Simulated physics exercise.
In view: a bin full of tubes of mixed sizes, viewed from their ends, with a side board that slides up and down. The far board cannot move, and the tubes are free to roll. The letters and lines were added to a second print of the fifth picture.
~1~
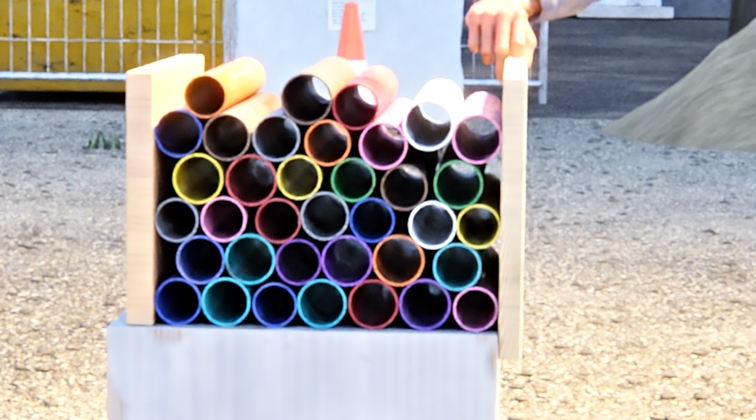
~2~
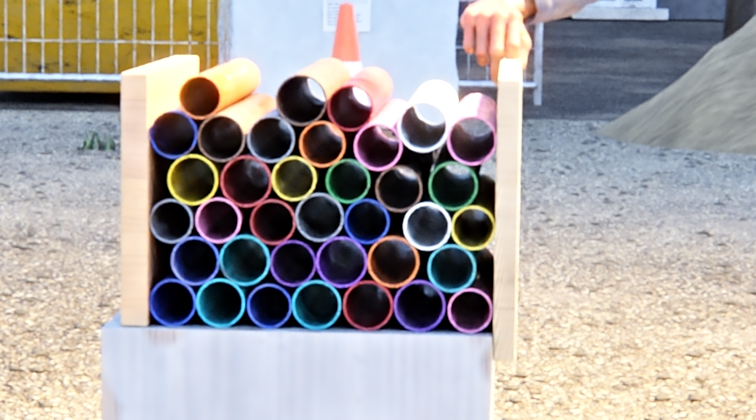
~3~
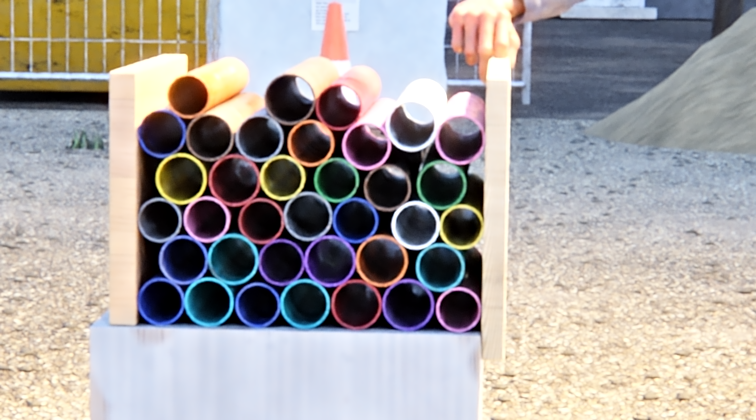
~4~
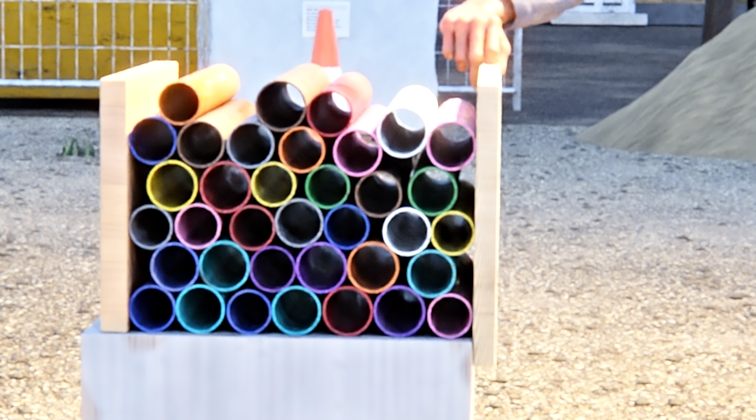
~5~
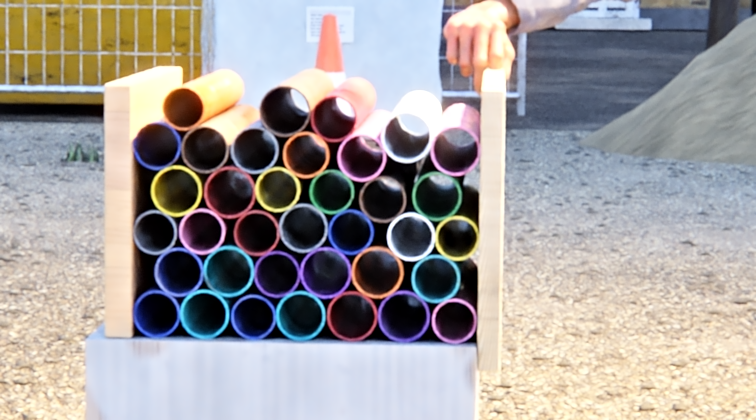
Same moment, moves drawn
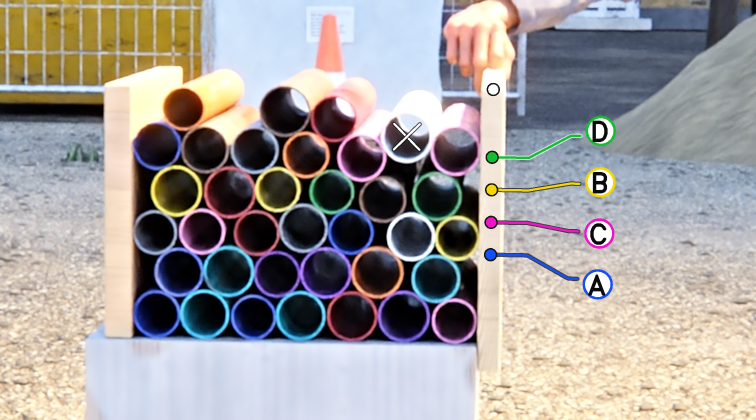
A hand rested on top of the right side board of a bin stacked with colorful tubes, seen end-on, and nothing moved among them while the whole view shifted slightly.
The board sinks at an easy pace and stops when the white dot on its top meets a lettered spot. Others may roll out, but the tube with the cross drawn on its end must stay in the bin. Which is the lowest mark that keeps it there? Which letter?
No lower than A.
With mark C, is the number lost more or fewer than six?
Fewer than six.
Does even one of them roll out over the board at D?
No.
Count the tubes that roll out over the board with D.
At D the number is none.
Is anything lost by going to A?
At A: Yes.
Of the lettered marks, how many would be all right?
Four of the four.
On the marked copy, A at (490, 255); B at (491, 190); C at (491, 222); D at (492, 157); the cross at (407, 137); the white dot at (493, 90).
Taking A. A third of the way, top of the board (481, 164).
Two thirds of the way, top of the board (479, 252).
When it is over, top of the board (479, 254), one out over the board, the crossed one still inside.
As for the rest, B keeps the crossed one inside; C keeps the crossed one inside; D keeps the crossed one inside.
